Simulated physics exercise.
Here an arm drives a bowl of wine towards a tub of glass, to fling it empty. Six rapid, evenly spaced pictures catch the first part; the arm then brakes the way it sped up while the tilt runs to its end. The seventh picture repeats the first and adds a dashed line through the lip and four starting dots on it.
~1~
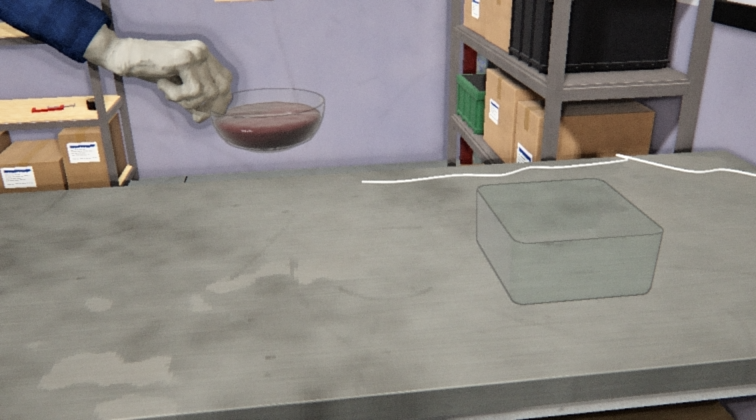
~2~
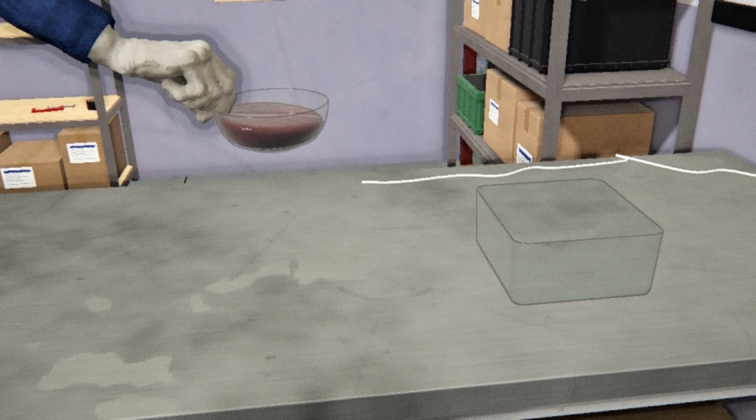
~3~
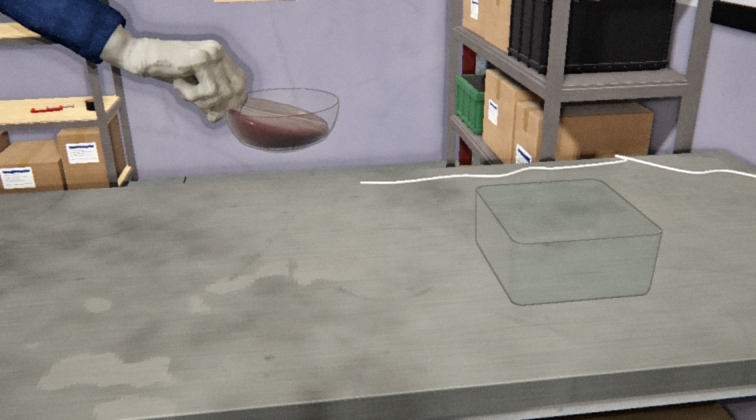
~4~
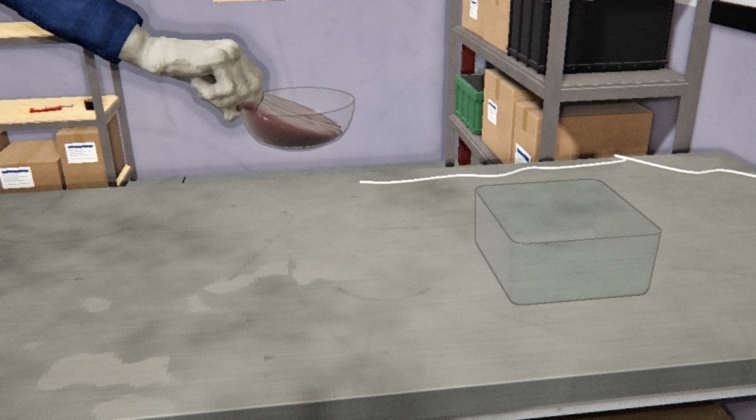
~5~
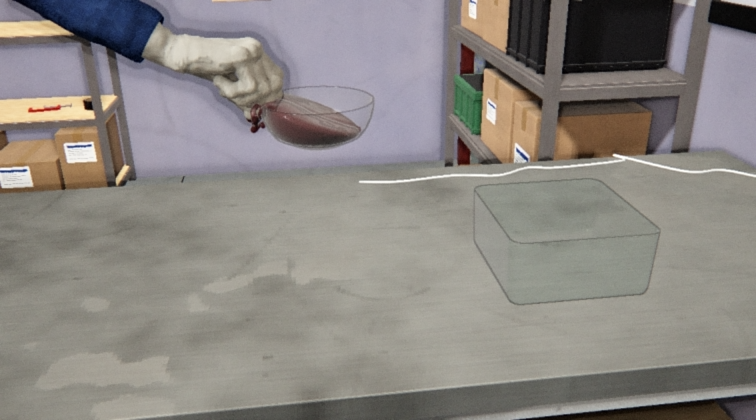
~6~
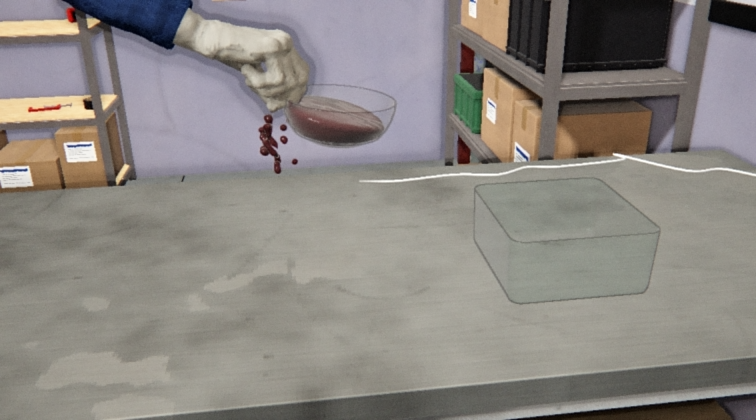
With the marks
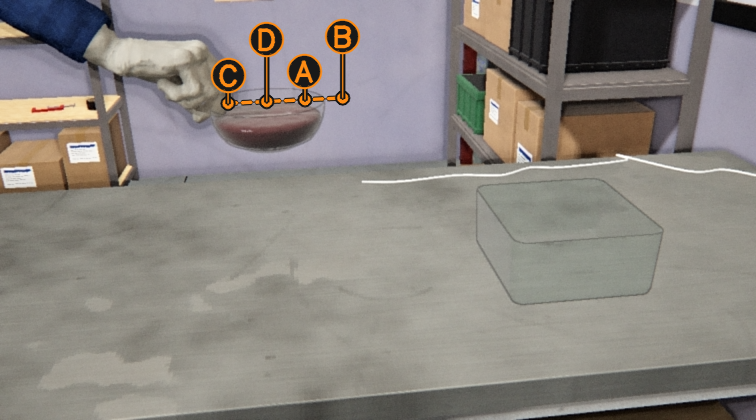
The clip opens with a gloved hand holding a clear bowl of dark red wine above a grey table, left of a glass tub. The hand carries the bowl rightward as the wine sloshes inside, then some slips over the left rim and drops in small red blobs beneath the hand.
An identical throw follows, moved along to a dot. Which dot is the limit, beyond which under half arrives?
The answer is spot B.
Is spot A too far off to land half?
Yes, it does.
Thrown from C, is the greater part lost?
Yes, it does.
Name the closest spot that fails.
Spot A.
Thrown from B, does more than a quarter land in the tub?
Yes, clearly.
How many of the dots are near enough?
One of them.
On the marked copy, A at (304, 99); B at (342, 98); C at (228, 103); D at (266, 101).
For spot A, about 33 % lands in the tub, 62 % falls short and 5 % goes beside or beyond.
For spot B, about 62 % lands in the tub, 30 % falls short and 8 % goes beside or beyond.
For spot C, about 0 % lands in the tub, 100 % falls short.
For spot D, about 2 % lands in the tub, 97 % falls short.
